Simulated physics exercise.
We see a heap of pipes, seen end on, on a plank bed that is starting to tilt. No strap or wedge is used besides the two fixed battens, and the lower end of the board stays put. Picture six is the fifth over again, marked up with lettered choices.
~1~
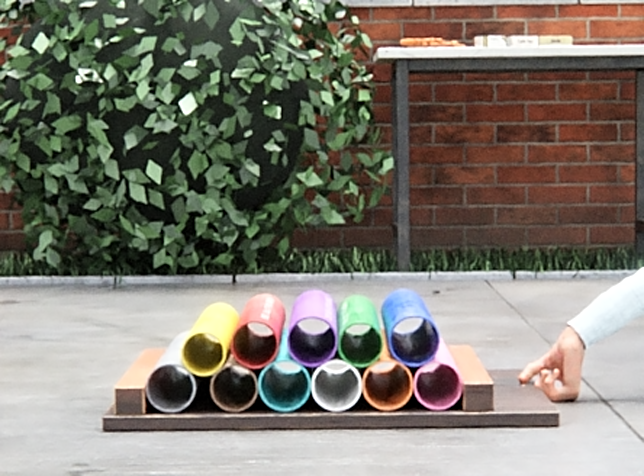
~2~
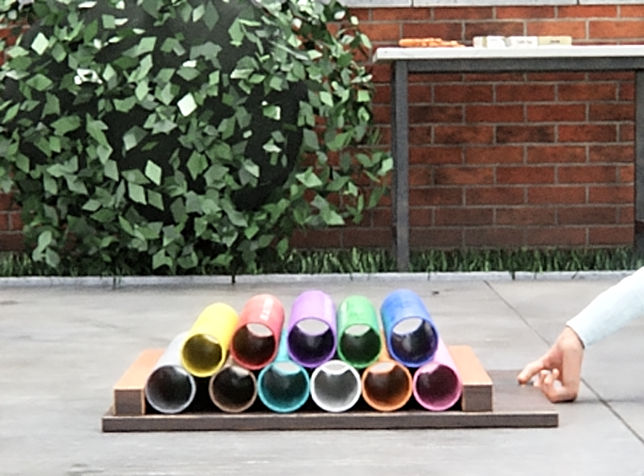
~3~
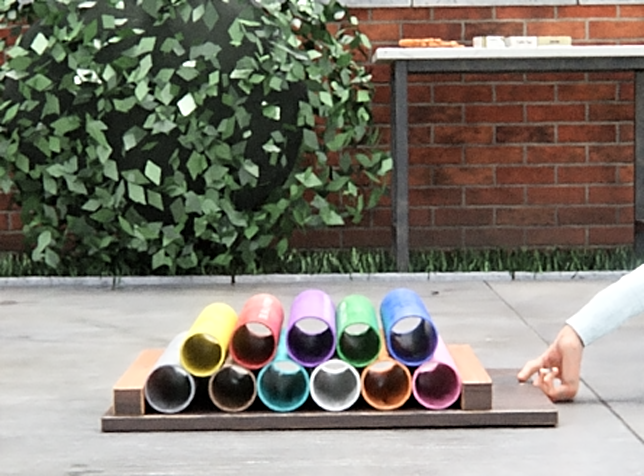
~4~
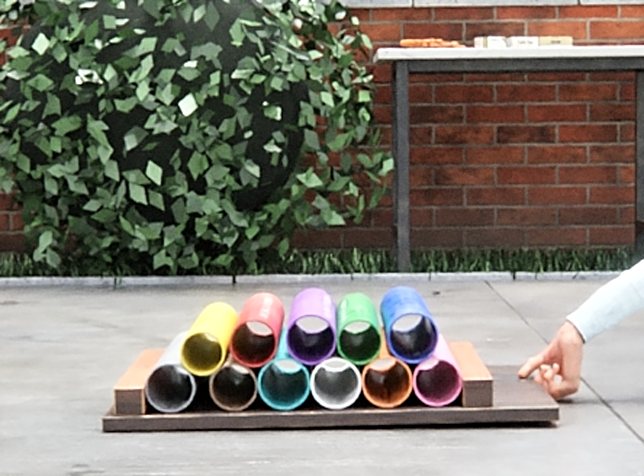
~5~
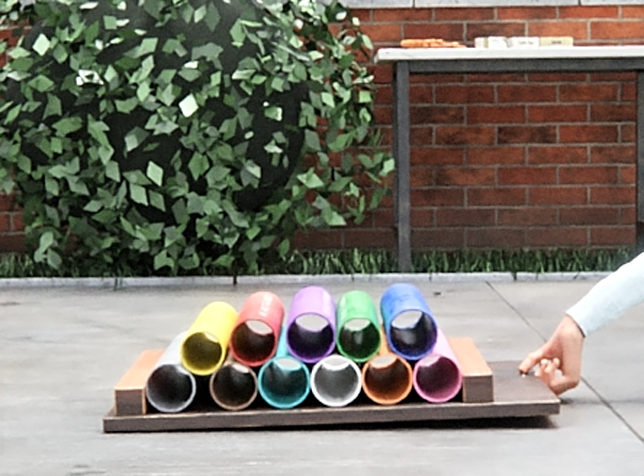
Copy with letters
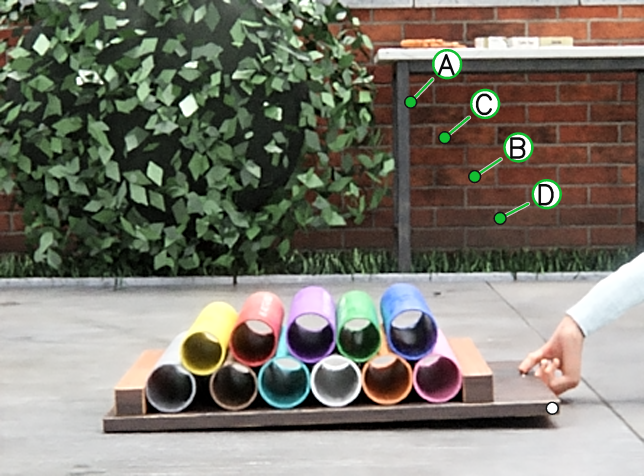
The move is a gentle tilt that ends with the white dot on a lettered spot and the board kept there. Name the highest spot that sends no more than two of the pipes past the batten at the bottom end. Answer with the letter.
It can be raised to D.
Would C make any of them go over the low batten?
At C: Yes.
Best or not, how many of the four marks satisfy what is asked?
One of them.
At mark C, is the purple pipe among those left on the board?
No.
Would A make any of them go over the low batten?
At A: Yes.
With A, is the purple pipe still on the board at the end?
The purple pipe: No.
On the marked copy, A at (411, 102); B at (475, 177); C at (445, 138); D at (500, 218); the white dot at (553, 408).
With D. Early on, board at 16°.
Further on, board at 27°.
At the end, board at 27°, none over the low batten.
As for the rest, A five over the low batten; B five over the low batten; C five over the low batten.
